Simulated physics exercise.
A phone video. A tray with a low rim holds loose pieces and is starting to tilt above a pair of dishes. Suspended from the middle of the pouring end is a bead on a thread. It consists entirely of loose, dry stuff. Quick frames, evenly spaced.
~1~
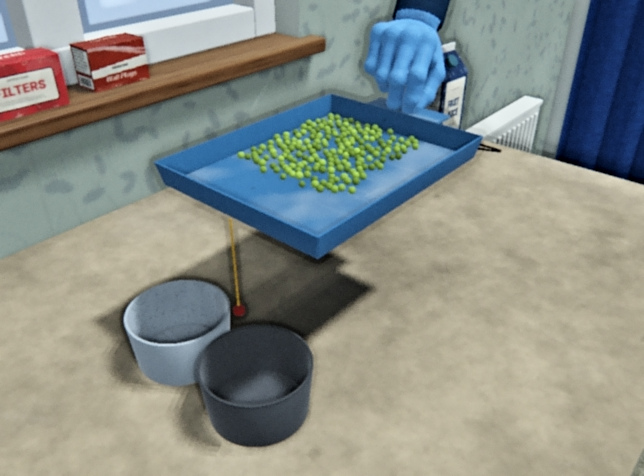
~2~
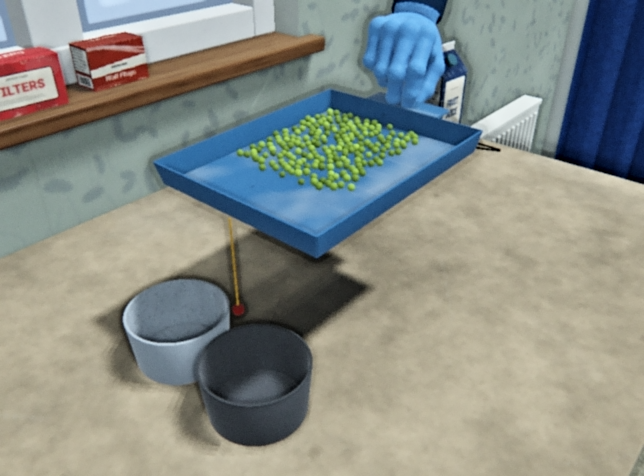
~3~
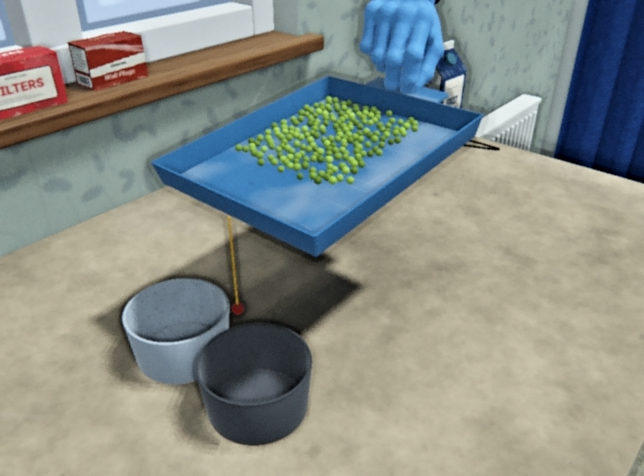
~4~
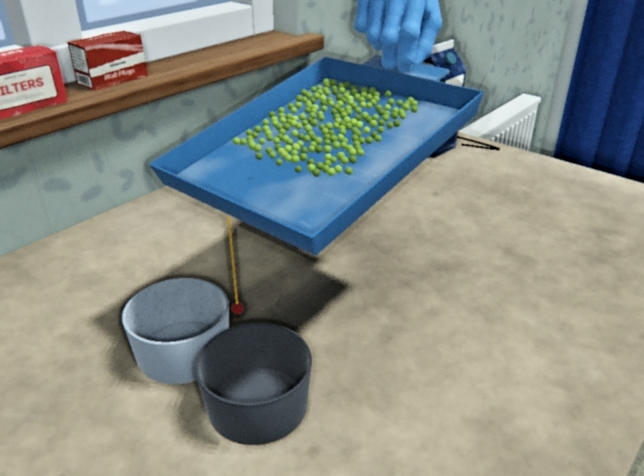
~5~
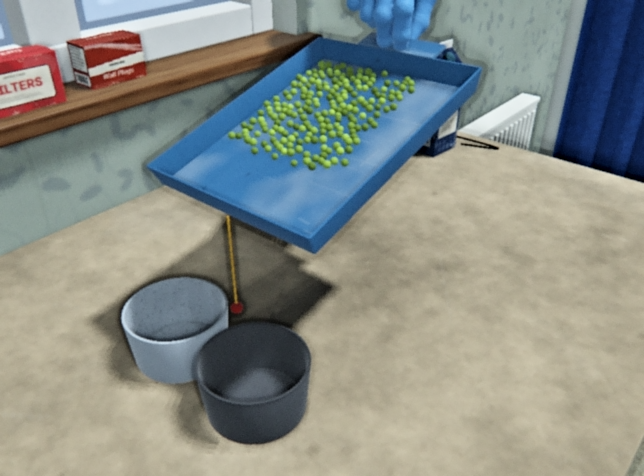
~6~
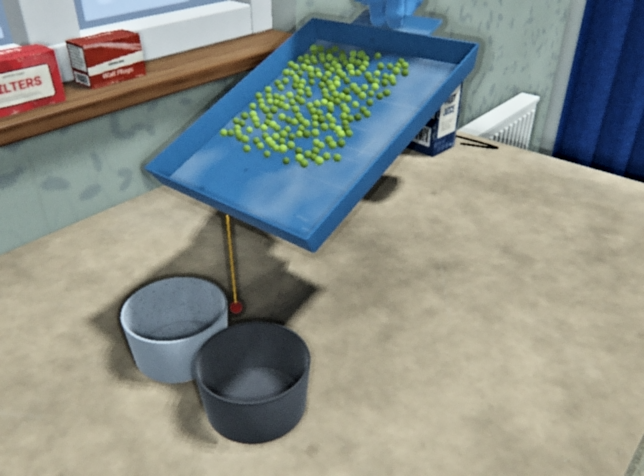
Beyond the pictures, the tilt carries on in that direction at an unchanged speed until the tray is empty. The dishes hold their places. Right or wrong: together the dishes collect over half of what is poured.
Right.
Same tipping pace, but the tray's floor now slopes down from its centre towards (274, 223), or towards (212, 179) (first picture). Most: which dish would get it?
So, the dish at the right the first time round, the dish at the left the second.
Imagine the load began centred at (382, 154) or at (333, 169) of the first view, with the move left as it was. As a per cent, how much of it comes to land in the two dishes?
First try 70 %, second try 70 %.
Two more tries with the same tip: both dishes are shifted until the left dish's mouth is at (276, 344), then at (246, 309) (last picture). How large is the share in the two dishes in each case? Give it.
You'd end up with around 0 per cent and then around 0 per cent.
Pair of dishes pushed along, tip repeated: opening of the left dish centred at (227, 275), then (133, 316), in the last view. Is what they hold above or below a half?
So that's a lesser portion the first time round, a greater portion the second.
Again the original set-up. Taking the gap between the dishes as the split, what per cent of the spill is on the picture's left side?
Roughly 100 %.
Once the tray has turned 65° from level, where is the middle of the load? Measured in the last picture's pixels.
Near the pixel (198, 195).
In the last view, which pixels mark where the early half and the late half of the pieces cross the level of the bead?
The opening part goes through (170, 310); what follows goes through (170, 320).
Shortly afterwards, tray tipped steeply; the bulk on the tray; a little in the air.
Next, tray tipped past a quarter turn; near half on the tray; only a few in the right dish; a little in the left dish; a little outside both; near a quarter in the air.
Some moments later, tray tipped past a quarter turn; near a quarter in the right dish; near two thirds in the left dish; near a quarter outside both.
In the end, tray tipped past a quarter turn; near a quarter in the right dish; near two thirds in the left dish; near a quarter outside both.
